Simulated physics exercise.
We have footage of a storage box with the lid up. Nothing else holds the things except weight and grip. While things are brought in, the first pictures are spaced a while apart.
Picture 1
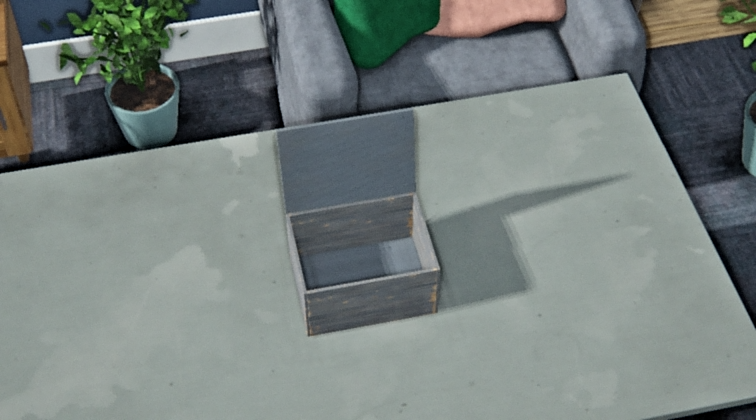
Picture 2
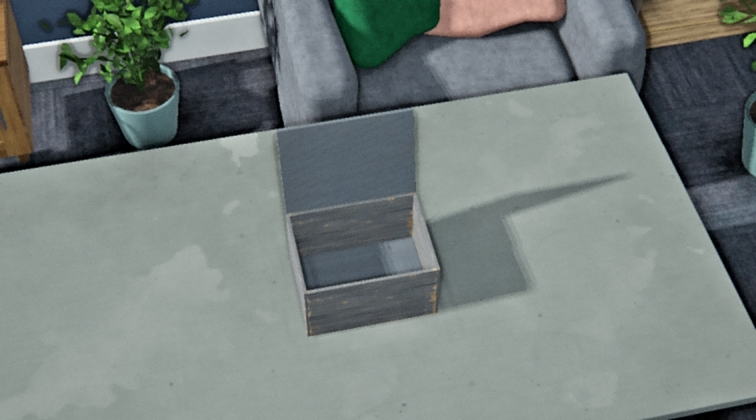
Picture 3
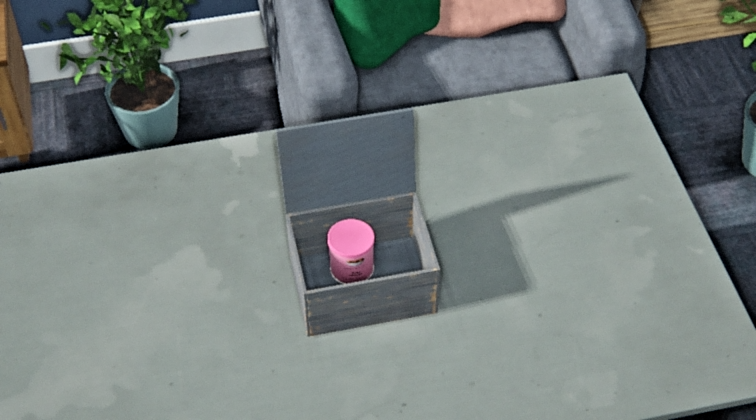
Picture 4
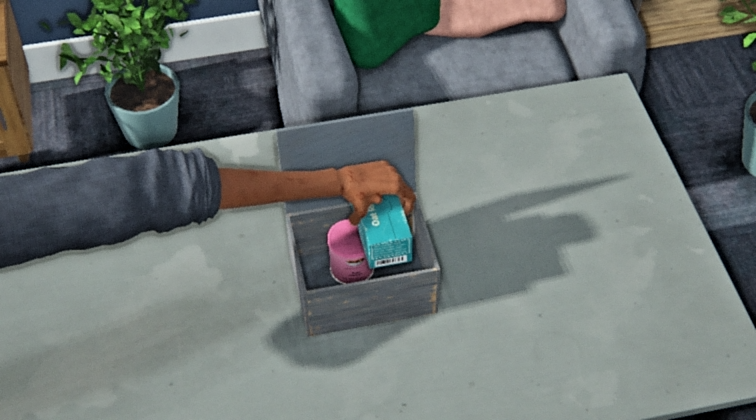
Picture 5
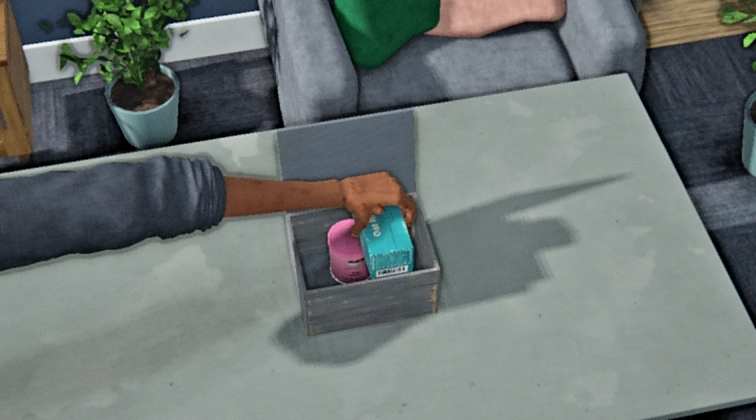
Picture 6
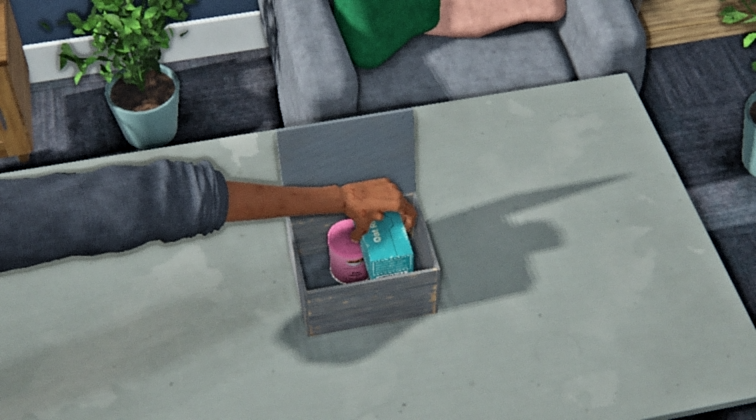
A hand lowering a turquoise carton into an open wooden box beside a pink tin, after the tin appears inside.
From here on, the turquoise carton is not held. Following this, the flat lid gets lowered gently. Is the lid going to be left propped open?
Drops home.
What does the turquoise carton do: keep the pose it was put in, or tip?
By the end the turquoise carton has leaned over.
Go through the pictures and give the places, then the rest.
In the first picture, the last thing is not in view yet.
In the second picture, the last thing is not in view yet.
In the third picture, the last thing is not in view yet; pink tin (352, 253).
The fourth picture shows on its way; turquoise carton (380, 220); pink tin (352, 253).
The fifth picture shows on its way; turquoise carton (382, 230); pink tin (352, 253).
The sixth picture shows put in, still held; turquoise carton (382, 236); pink tin (352, 253).
Then, 0.50 s on from there, turquoise carton on its side near (399, 262).
Then, 1.40 s on from there, lid 72° above the rim; turquoise carton on its side near (399, 262).
Then, 1.90 s on from there, lid 40° above the rim; turquoise carton on its side near (399, 262).
Then, 2.30 s on from there, lid 11° above the rim; turquoise carton on its side near (399, 262).
In the end, lid shut; toppled in the box, turquoise carton; pink tin unmoved. At the end, from the last picture's camera, turquoise carton near (399, 262).
